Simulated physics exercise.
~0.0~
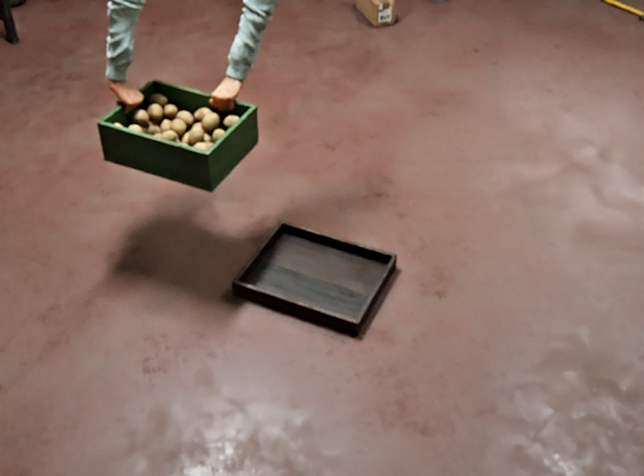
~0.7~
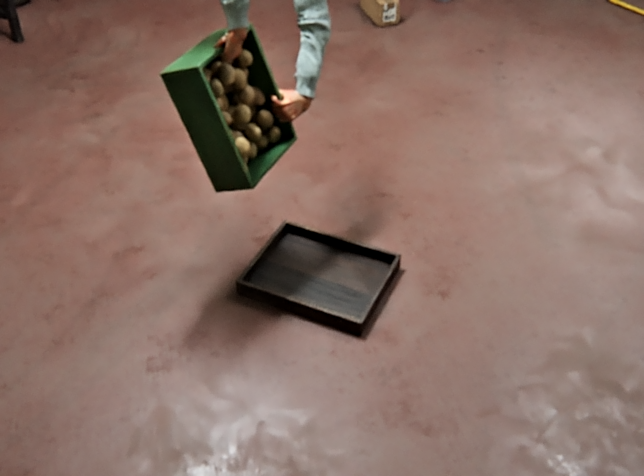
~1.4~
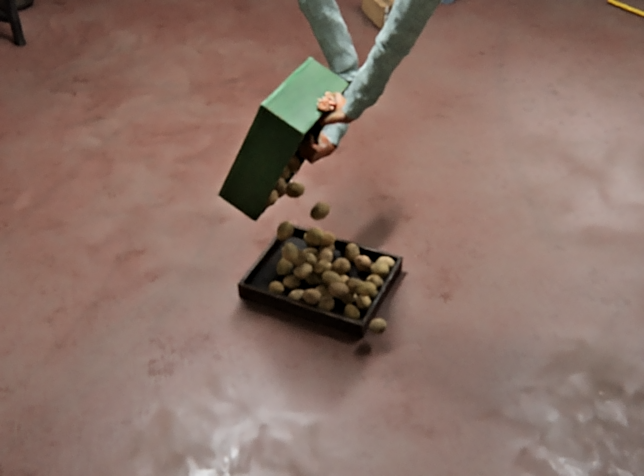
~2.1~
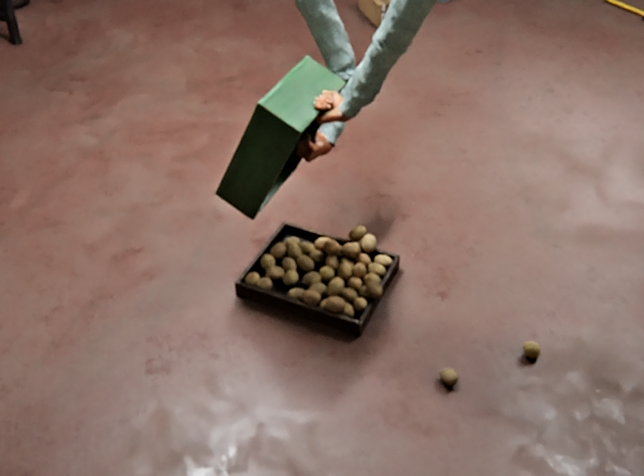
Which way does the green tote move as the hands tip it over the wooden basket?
The green tote moves to the right as the hands tip it over.
